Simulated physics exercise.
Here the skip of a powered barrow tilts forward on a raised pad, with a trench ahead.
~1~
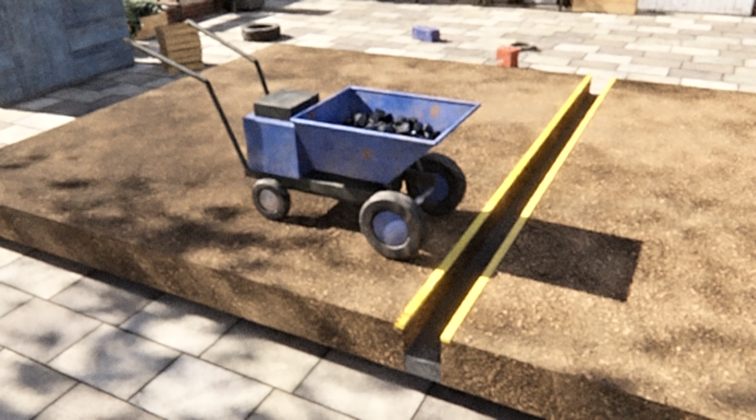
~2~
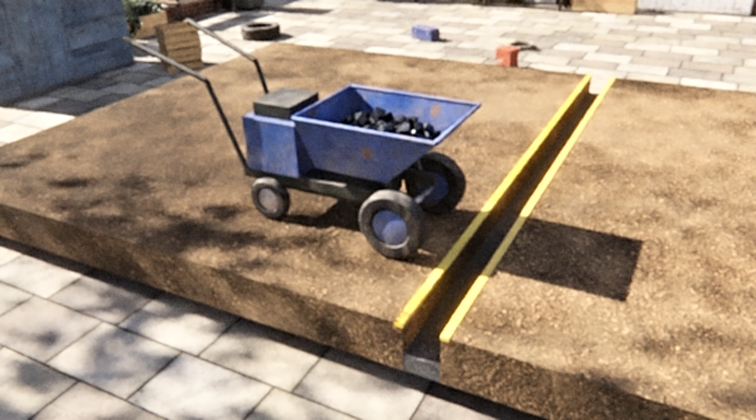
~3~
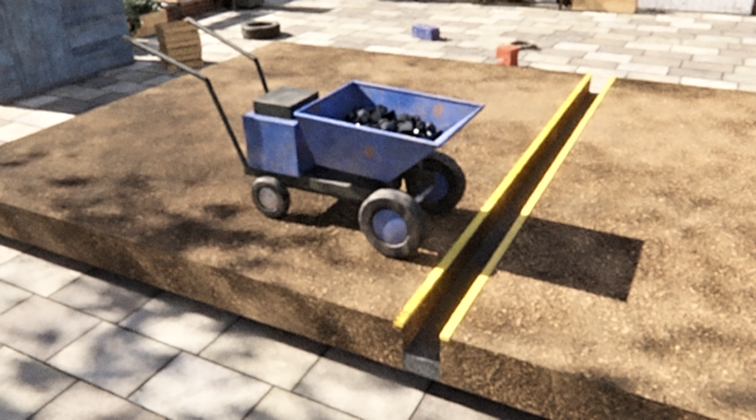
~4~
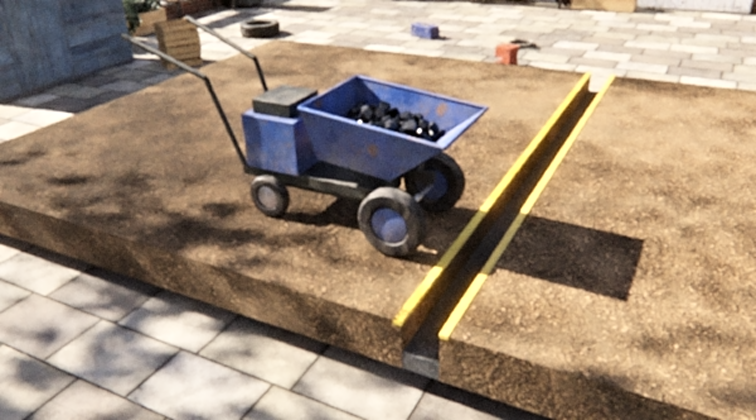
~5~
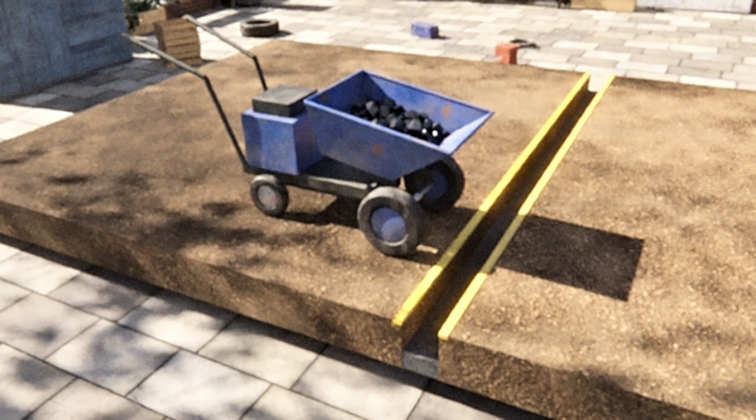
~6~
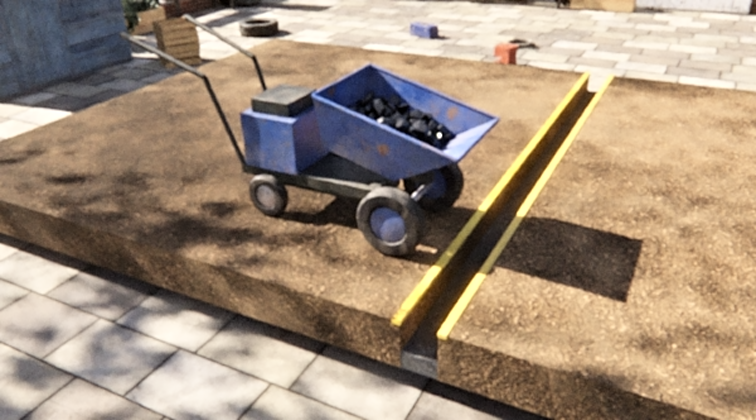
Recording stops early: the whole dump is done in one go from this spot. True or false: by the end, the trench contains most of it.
False.
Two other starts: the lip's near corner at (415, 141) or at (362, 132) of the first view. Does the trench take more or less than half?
A minority / the bulk.
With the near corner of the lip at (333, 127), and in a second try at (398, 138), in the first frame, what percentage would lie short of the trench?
In order: 40 % and 0 %.
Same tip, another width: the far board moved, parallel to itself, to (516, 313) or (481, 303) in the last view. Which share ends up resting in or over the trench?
Roughly 90 percent first and 0 percent second.
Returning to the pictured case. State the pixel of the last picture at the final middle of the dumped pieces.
Close to (549, 254), more or less.
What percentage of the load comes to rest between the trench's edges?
Around 0 in every hundred pieces.
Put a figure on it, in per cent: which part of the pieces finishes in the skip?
30 %, about.
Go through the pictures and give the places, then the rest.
In the first frame, lip of the skip (435, 144), level; top of the load (371, 134), lumps of coal; first edge of the trench (425, 290); far edge (469, 302), the trench under half as wide as the skip, and about as deep as wide.
In the second frame, lip of the skip (436, 144), level; top of the load (371, 133).
In the third frame, lip of the skip (440, 146), tipped barely; top of the load (372, 130).
In the fourth frame, lip of the skip (444, 148), tipped a little; top of the load (375, 127).
In the fifth frame, lip of the skip (451, 154), tipped a little; top of the load (368, 123).
In the sixth frame, lip of the skip (457, 161), tipped clearly; top of the load (373, 121); first edge of the trench (422, 287); far edge (466, 299).
Just after the last frame, skip tipped steeply; every one in the skip.
A moment on, skip tipped right over; the larger part in the skip; roughly a quarter beyond it.
Further on, skip tipped right over; roughly a quarter in the skip; roughly two thirds beyond it.
When it is over, skip tipped right over; roughly a quarter in the skip; not one in or heaped over the trench; the larger part beyond it.
